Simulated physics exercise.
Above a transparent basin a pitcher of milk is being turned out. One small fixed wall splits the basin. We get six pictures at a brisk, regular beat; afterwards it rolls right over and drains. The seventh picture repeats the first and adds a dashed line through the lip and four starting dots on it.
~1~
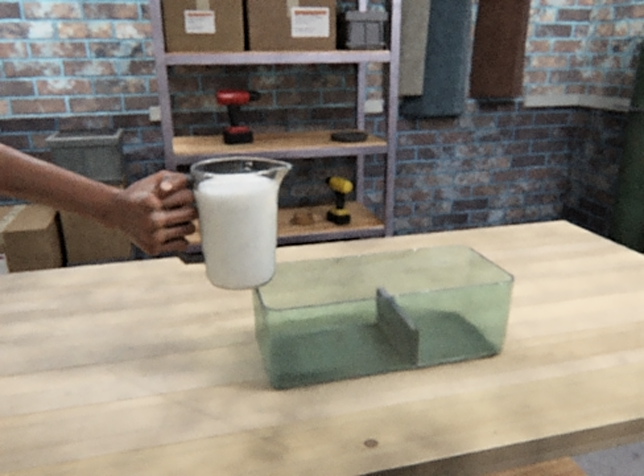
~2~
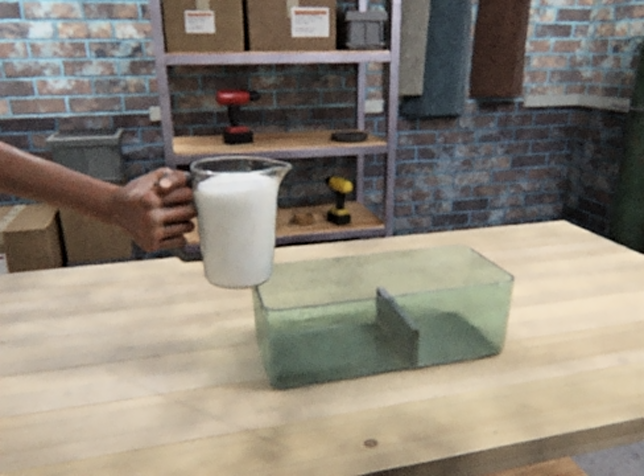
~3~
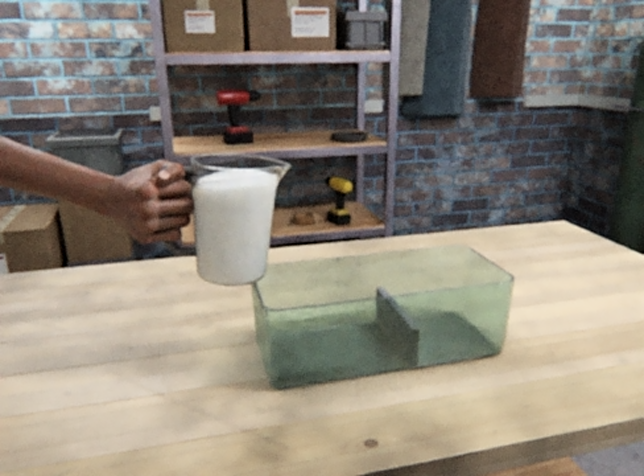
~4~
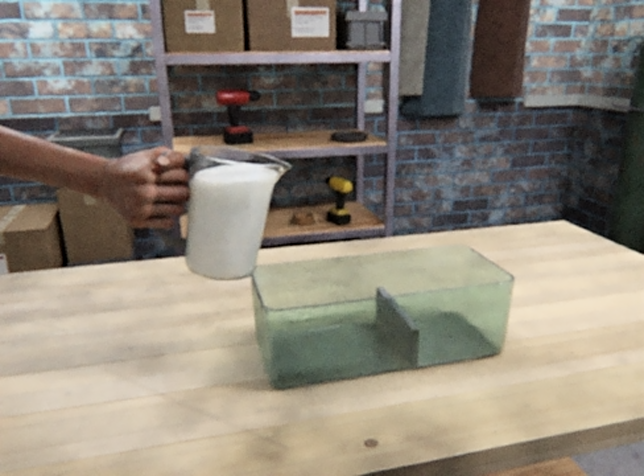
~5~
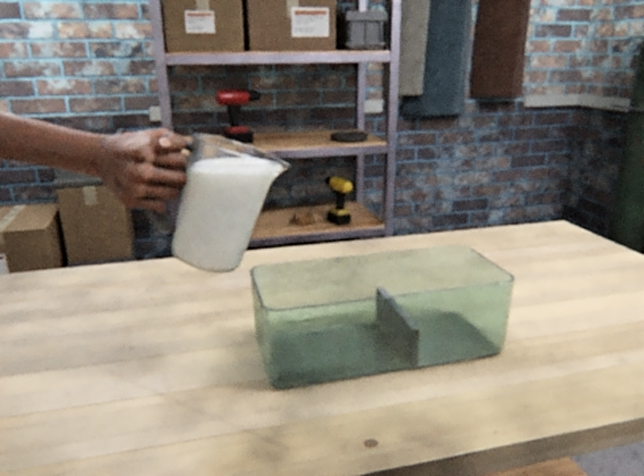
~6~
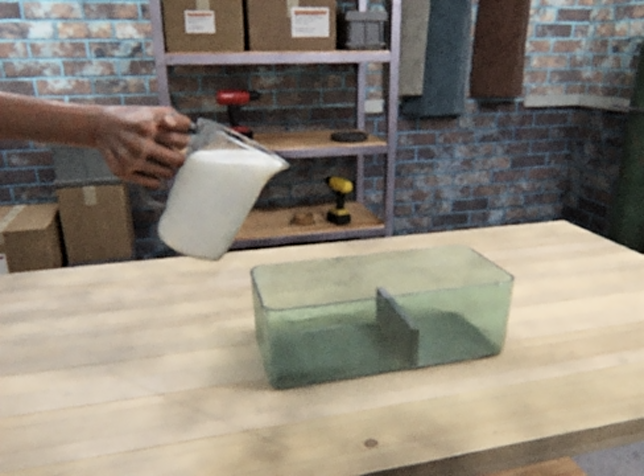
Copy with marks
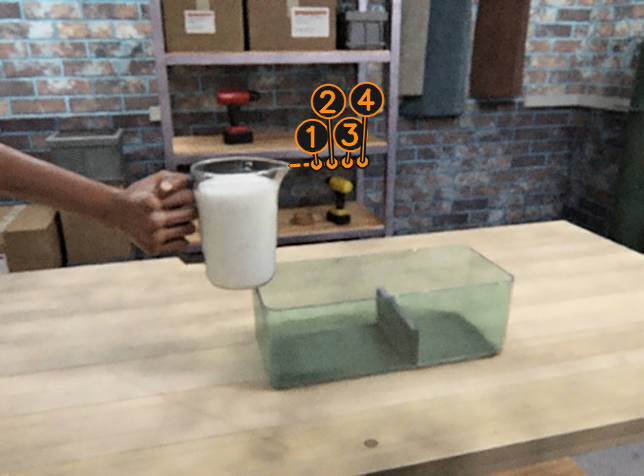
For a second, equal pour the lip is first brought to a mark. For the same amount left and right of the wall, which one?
Place 1 does it best.
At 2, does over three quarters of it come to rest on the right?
Yes.
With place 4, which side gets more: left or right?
More ends on the right.
In orange, 1 at (316, 164); 2 at (332, 163); 3 at (347, 162); 4 at (362, 161).
With 1, about 44 % ends left of the wall and 54 % right of it.
With 2, about 14 % ends left of the wall and 85 % right of it.
With 3, about 5 % ends left of the wall and 94 % right of it.
With 4, about 4 % ends left of the wall and 93 % right of it; 3 % is lost outside.
